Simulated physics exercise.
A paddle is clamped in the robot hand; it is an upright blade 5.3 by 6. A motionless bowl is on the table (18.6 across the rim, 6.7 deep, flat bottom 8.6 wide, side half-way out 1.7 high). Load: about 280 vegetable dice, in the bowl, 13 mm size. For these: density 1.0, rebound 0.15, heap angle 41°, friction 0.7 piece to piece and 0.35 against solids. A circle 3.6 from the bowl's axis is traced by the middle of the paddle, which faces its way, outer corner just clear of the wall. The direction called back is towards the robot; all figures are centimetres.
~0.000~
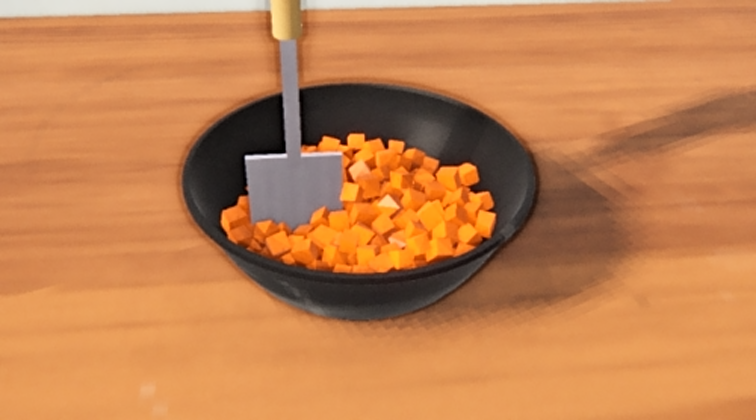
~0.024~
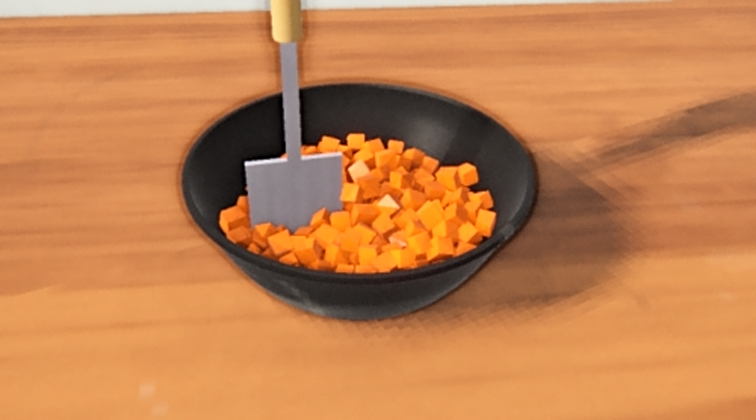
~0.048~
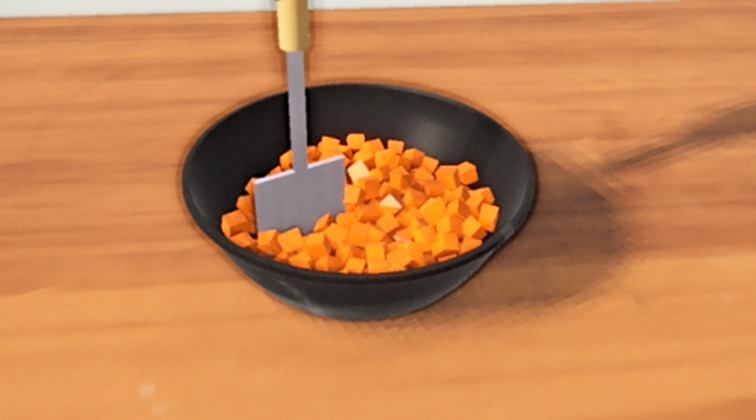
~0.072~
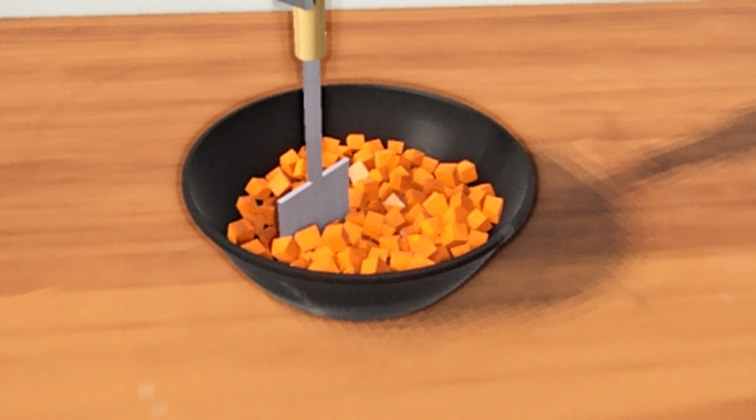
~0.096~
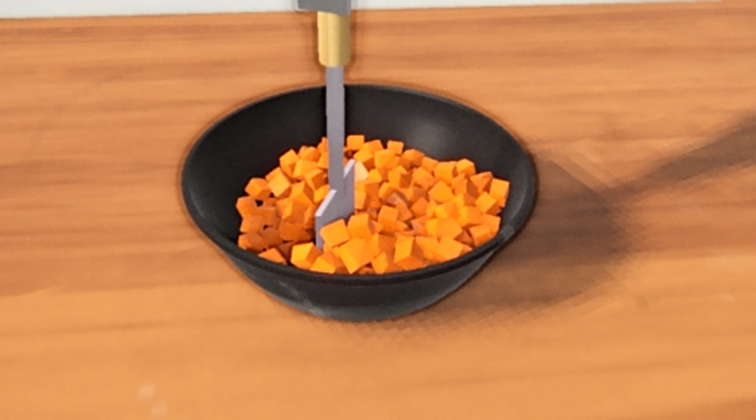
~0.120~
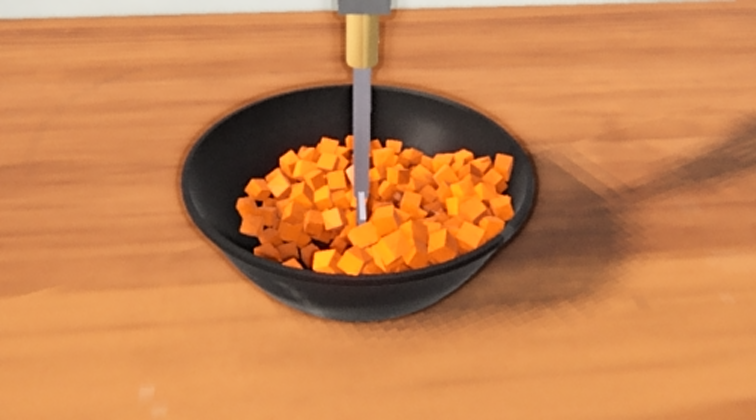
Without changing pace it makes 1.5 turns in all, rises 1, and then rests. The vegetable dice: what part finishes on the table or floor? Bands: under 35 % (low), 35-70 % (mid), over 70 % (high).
Mid.
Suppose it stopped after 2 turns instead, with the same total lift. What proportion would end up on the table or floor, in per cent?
I'd reckon near 45 per cent.
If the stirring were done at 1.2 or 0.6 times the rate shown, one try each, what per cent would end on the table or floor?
Around 55 percent on the first try and 25 percent on the second.
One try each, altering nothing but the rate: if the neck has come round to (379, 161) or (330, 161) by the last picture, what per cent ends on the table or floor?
Roughly 50 and 30 percent, in that order.
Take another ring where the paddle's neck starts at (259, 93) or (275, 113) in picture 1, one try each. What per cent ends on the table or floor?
Close to 25 and 45 in a hundred.
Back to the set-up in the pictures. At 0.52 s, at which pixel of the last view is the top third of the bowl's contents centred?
Top-third centre at approx. (388, 247).
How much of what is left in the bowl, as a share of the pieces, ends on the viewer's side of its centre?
It comes to near 30 percent.
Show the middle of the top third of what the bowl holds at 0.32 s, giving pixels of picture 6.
Roughly pixel (325, 117).
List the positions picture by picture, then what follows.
The first picture shows paddle neck at (293, 131), 0° round; upper third of the load around (379, 207), from x 235 to 485, top at y 145; 282 in the bowl.
The second picture shows paddle neck at (293, 135), 6° round; upper third of the load around (371, 212), from x 230 to 485, top at y 145.
The third picture shows paddle neck at (299, 144), 24° round; upper third of the load around (374, 217), from x 235 to 490, top at y 145.
The fourth picture shows paddle neck at (314, 154), 45° round; upper third of the load around (380, 224), from x 240 to 490, top at y 145.
The fifth picture shows paddle neck at (336, 161), 66° round; upper third of the load around (401, 224), from x 250 to 500, top at y 145.
The sixth picture shows paddle neck at (361, 163), 86° round; upper third of the load around (423, 214), from x 250 to 500, top at y 145; 281 in the bowl, 1 in flight or on the tool.
By 0.32 s, 261° round, highest piece 10 above the table; 223 in the bowl, 19 on the table or floor, 40 in flight or on the tool.
By 0.52 s, 75° round, highest piece 10 above the table; 188 in the bowl, 83 on the table or floor, 11 in flight or on the tool.
By 0.82 s, 180° round, highest piece 8 above the table; 156 in the bowl, 126 on the table or floor.
By 1.52 s, 180° round, highest piece 8 above the table; 156 in the bowl, 126 on the table or floor.
Final count, 156 in the bowl, 126 on the table or floor. That is 45 % on the table or floor.
